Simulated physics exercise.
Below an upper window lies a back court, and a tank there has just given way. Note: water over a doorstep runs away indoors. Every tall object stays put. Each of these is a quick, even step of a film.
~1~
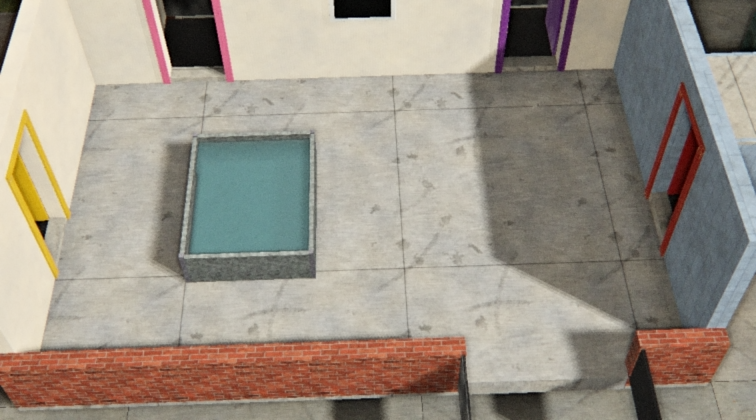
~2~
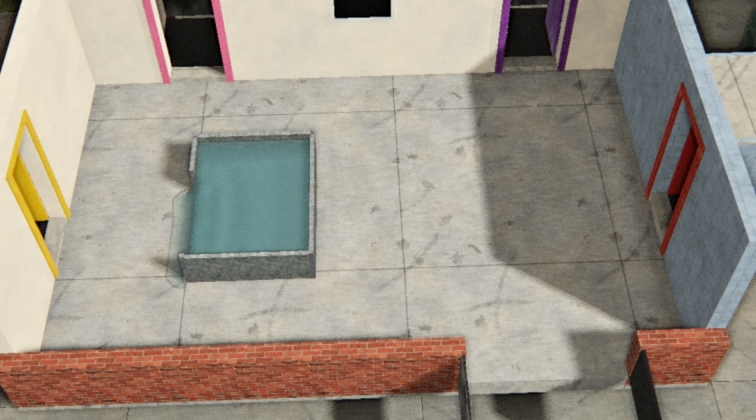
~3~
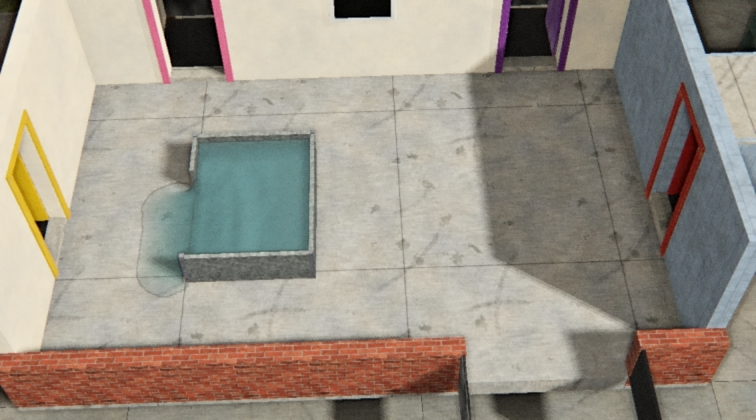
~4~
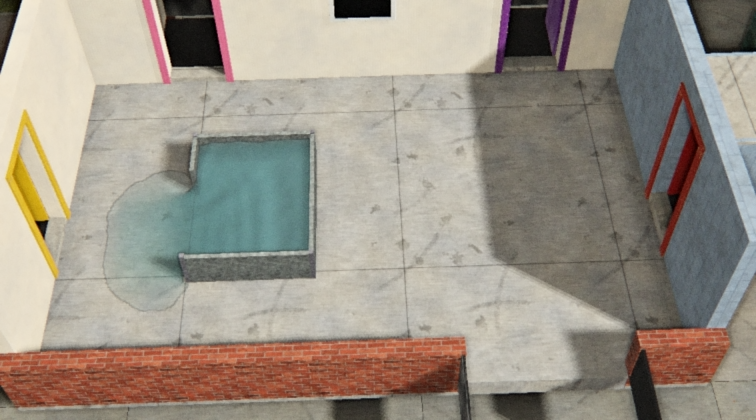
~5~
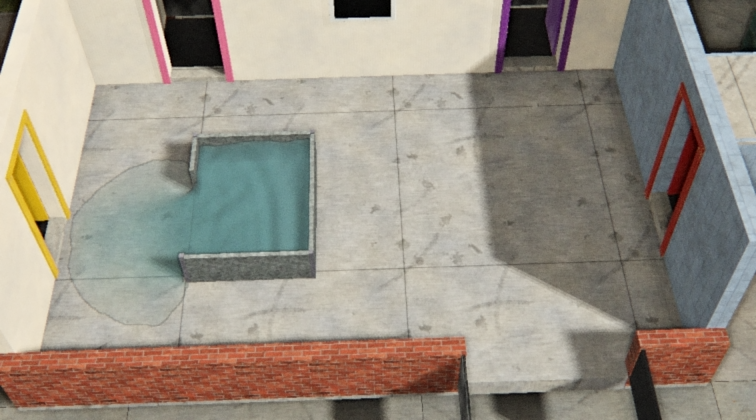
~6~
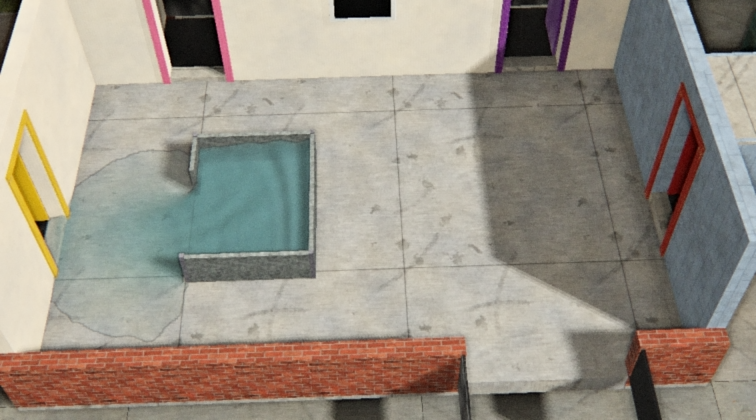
In a walled back court, a stone tank of still, blue-green water opened on its left side, and the water poured out and spread across the paving toward the yellow-framed doorway.
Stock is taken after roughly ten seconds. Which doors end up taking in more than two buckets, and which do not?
Outcome: The red door will not top two buckets; the yellow door will top two buckets; the pink door will not top two buckets; the purple door will not top two buckets.
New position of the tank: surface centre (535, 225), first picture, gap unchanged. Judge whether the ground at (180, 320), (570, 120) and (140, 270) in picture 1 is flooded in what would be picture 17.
Well, in the order you listed them, they'd be reached by the flood, unreached and reached by the flood.
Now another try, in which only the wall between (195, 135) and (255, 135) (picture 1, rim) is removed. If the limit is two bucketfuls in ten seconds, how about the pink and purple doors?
In that case the pink door overshoots, while the purple door undershoots.
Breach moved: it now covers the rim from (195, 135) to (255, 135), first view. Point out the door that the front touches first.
I'd name the one in pink.
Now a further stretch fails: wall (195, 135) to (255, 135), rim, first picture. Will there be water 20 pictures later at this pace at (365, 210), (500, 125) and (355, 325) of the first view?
One by one: Unsoaked; waterlogged; unsoaked.
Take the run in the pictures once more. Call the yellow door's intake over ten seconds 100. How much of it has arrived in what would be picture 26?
Result: 85 % of the ten-second total.
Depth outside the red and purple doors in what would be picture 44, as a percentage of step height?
First around 0 percent, second around 0 percent.
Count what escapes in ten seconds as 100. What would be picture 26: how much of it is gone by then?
Roughly 80 percent.
A moment on, water covers 15 % of the floor; the red door not reached, the yellow door far over two buckets in, the pink door not reached, the purple door not reached.
Next, water covers 15 % of the floor; the red door not reached, the yellow door far over two buckets in, the pink door not reached, the purple door not reached.
Then, water covers 30 % of the floor; the red door not reached, the yellow door far over two buckets in, the pink door wet at the sill, nothing in, the purple door not reached.
Later, water covers 55 % of the floor; the red door not reached, the yellow door far over two buckets in, the pink door wet at the sill, nothing in, the purple door not reached.
In the end, water covers 90 % of the floor; the red door wet at the sill, nothing in, the yellow door far over two buckets in, the pink door wet at the sill, nothing in, the purple door wet at the sill, nothing in.
